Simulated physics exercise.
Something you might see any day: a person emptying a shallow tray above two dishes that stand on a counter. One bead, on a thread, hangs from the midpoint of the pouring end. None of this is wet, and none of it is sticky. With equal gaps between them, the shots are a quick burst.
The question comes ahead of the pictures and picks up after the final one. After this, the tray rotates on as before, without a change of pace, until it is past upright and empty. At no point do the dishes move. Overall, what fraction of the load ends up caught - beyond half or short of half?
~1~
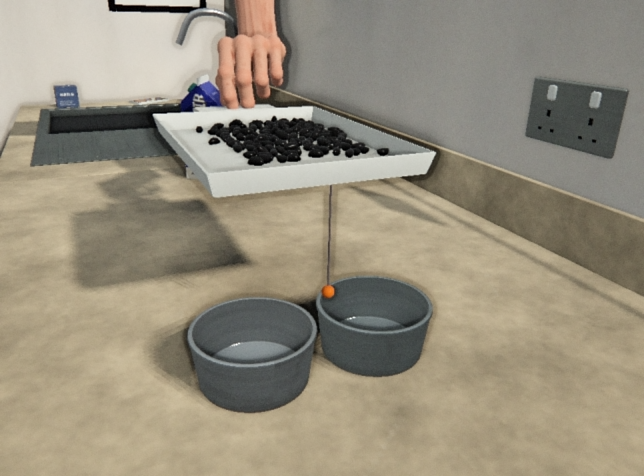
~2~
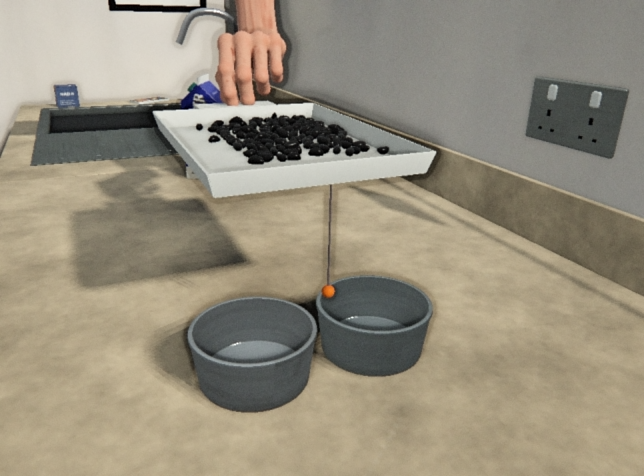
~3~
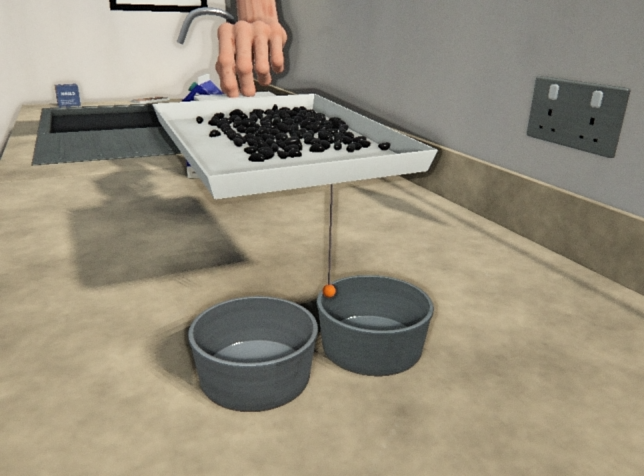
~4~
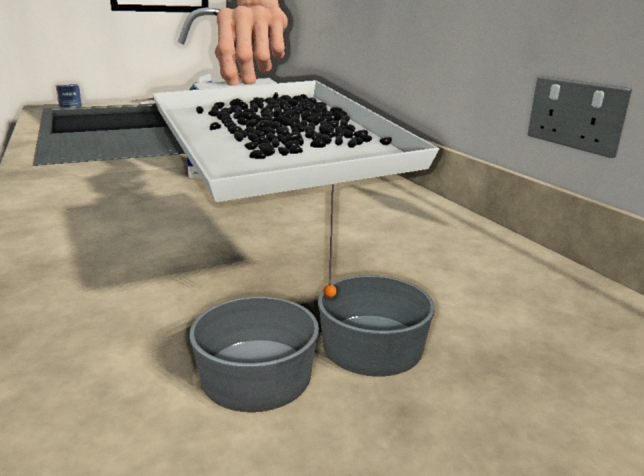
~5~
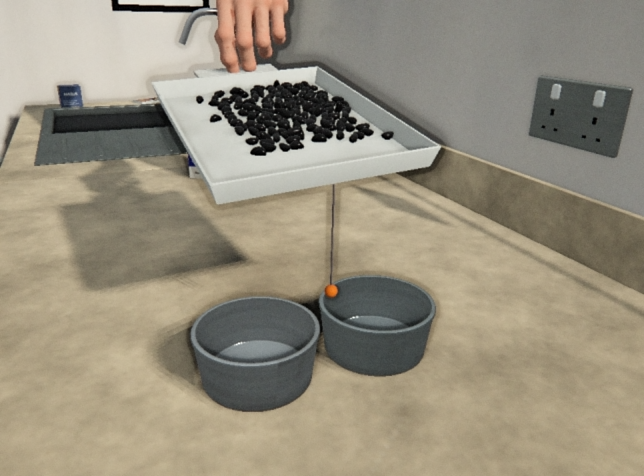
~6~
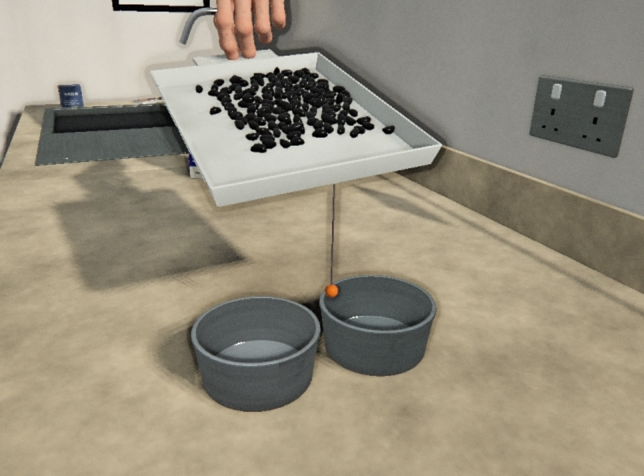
I expect the dishes to receive the greater amount.
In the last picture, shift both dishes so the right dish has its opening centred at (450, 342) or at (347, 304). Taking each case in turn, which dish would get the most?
The first try favours the leftmost one, and the second try favours the leftmost one.
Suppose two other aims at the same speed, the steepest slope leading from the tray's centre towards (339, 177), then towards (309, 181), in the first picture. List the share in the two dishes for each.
About 30 and 40 per cent.
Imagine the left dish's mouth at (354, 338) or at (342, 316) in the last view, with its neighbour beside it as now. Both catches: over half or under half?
So that's a lesser portion the first time round, a lesser portion the second.
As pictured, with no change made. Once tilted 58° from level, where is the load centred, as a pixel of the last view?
In the last view, the load is centred close to (274, 155).
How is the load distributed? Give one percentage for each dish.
80 per cent goes to the left dish and 0 per cent to the right dish.
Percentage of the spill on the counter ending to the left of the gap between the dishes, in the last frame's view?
I'd put it at around 50 per cent.
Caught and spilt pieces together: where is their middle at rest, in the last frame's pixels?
Centre at rest: Close to (254, 374).
Soon, tray tipped steeply; nearly all on the tray; a stray few outside both; a stray few in the air.
A while on, tray tipped right over; about half on the tray; about a quarter in the left dish; a small part outside both; about a quarter in the air.
Towards the end, tray tipped past a quarter turn; most in the left dish; about a quarter outside both.
Finally, tray tipped past a quarter turn; most in the left dish; none in the right dish; about a quarter outside both.
